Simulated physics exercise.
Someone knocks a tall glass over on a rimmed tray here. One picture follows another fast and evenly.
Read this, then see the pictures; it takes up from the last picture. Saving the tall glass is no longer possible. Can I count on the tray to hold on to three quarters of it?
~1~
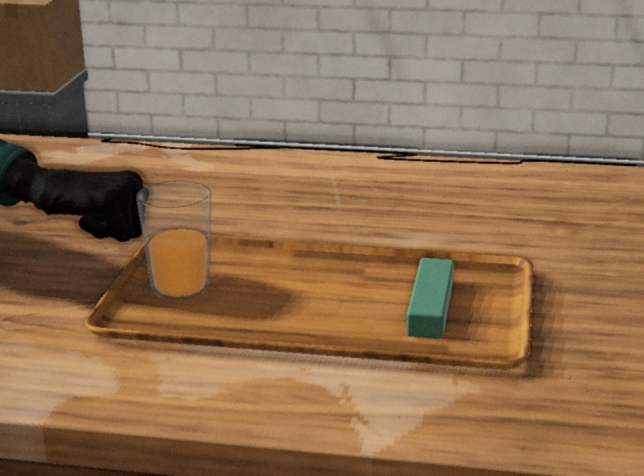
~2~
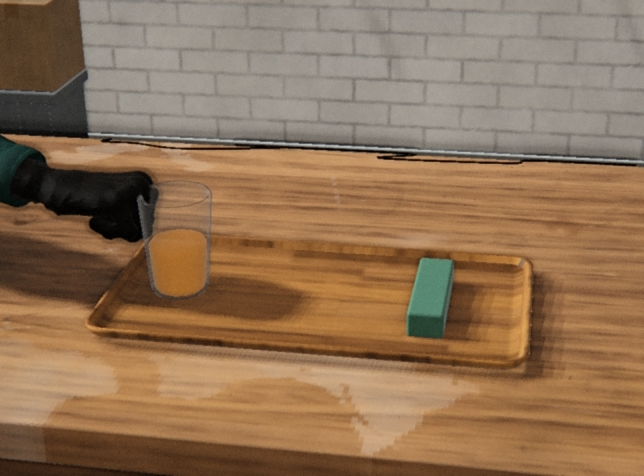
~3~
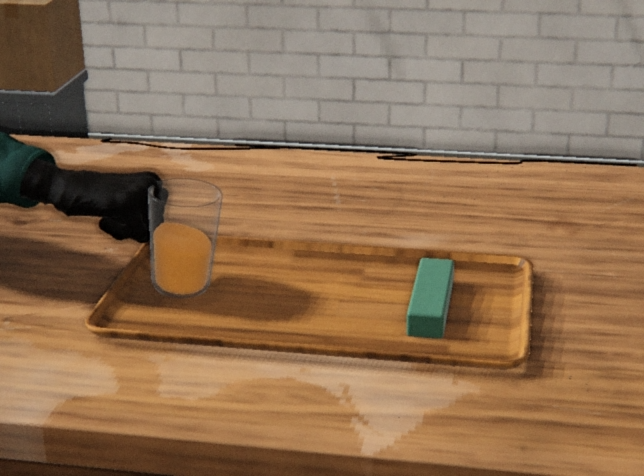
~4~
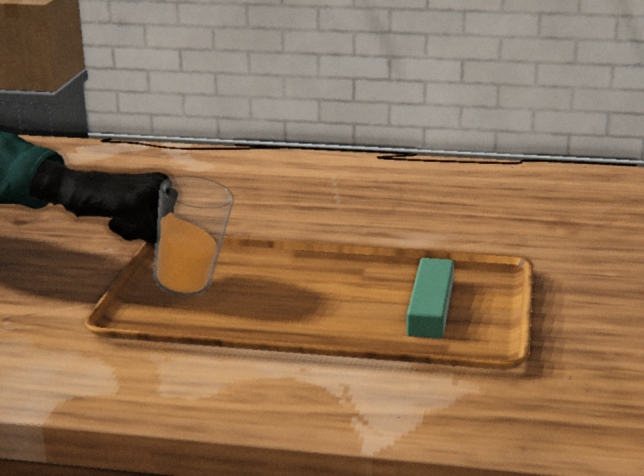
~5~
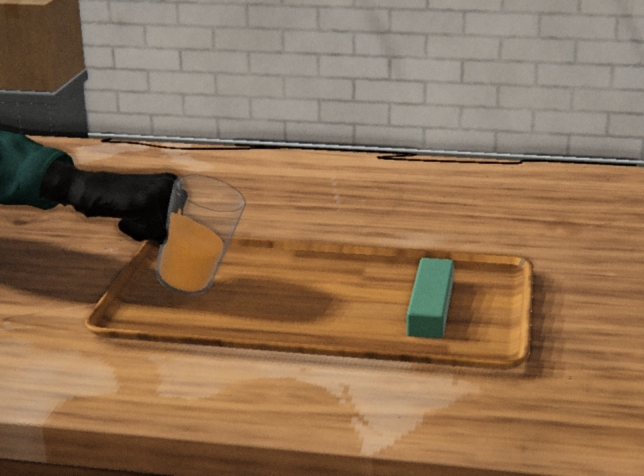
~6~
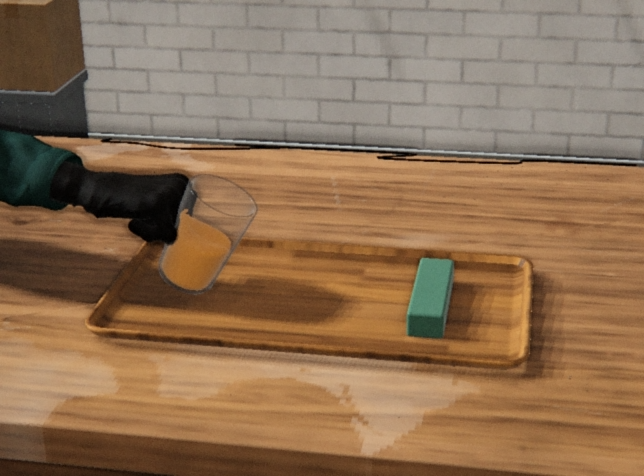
Under a quarter runs off.
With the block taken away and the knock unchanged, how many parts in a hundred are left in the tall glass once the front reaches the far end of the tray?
30 %.
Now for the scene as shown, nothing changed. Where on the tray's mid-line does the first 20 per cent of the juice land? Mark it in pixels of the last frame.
Impact centre, mid-line: Approx. (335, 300).
A moment on, the tall glass is falling and 100 per cent is in the glass, 0 on the tray and 0 above or beyond its rim.
Next, the tall glass lies on its side and 75 per cent is in the glass, 9 on the tray and 17 above or beyond its rim.
Then the tall glass lies on its side and 34 per cent is in the glass, 52 on the tray and 13 above or beyond its rim.
Later the tall glass lies on its side and 18 per cent is in the glass, 75 on the tray and 7 above or beyond its rim.
Finally, 93 per cent is held by tray and glass, 7 is off the tray.
